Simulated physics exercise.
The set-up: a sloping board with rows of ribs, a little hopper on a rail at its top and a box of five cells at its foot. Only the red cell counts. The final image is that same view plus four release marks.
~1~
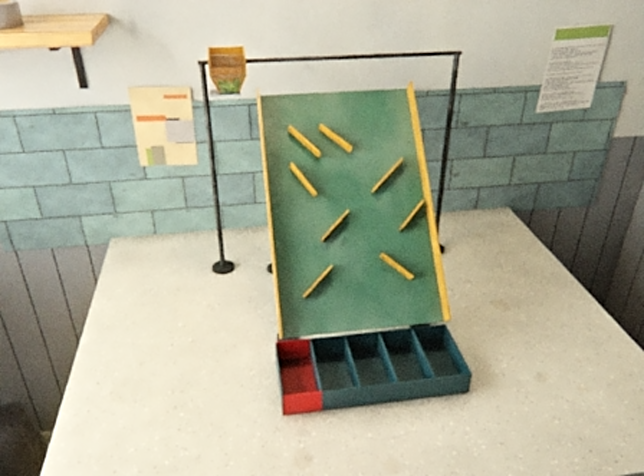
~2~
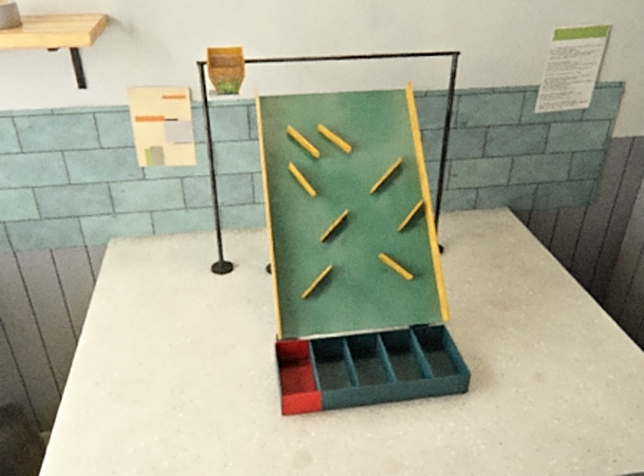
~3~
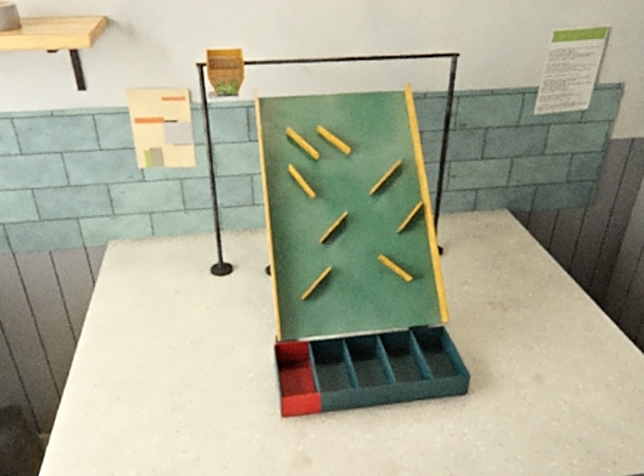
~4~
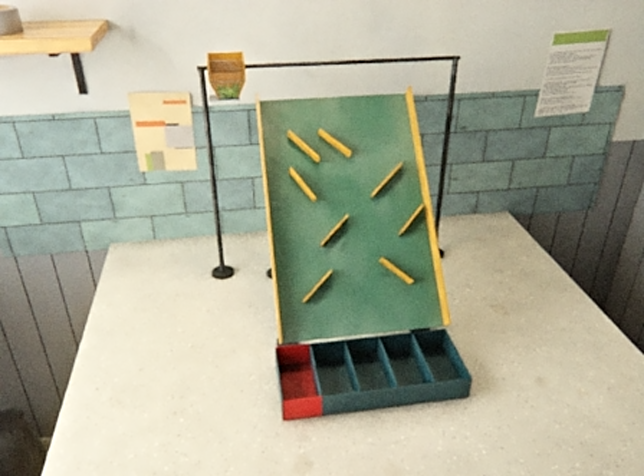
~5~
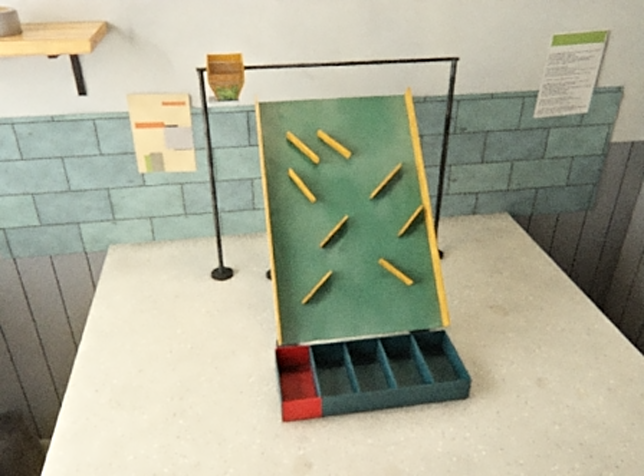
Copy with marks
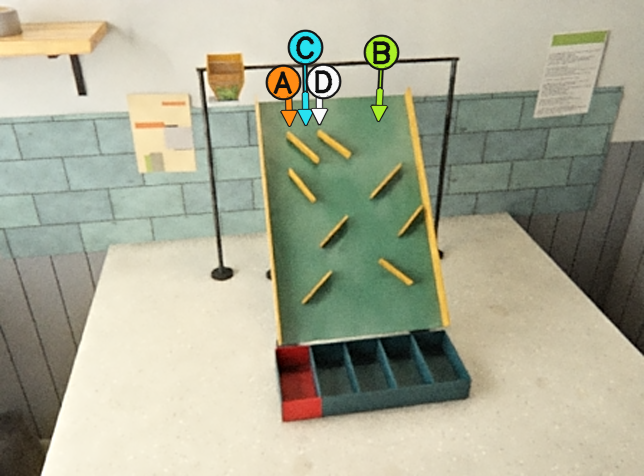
A sloping green board with yellow ribs stood on a pale table, a small hopper on the rail behind it and a red cell at the left of the box below, and nothing moved.
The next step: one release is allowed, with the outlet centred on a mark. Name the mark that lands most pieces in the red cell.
A.
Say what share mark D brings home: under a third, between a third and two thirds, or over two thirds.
It is under a third.
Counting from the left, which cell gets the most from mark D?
The third.
On the marked copy, mark A meets the board at (289, 120); mark B meets the board at (378, 115); mark C meets the board at (305, 119); mark D meets the board at (319, 118).
With A, roughly a third in the red cell, roughly half in other cells, about a tenth outside the box.
With B, about a tenth in the red cell, the larger part in other cells, about a tenth outside the box.
With C, roughly a quarter in the red cell, roughly two thirds in other cells, about a tenth outside the box.
With D, about a tenth in the red cell, the larger part in other cells, about a tenth outside the box.
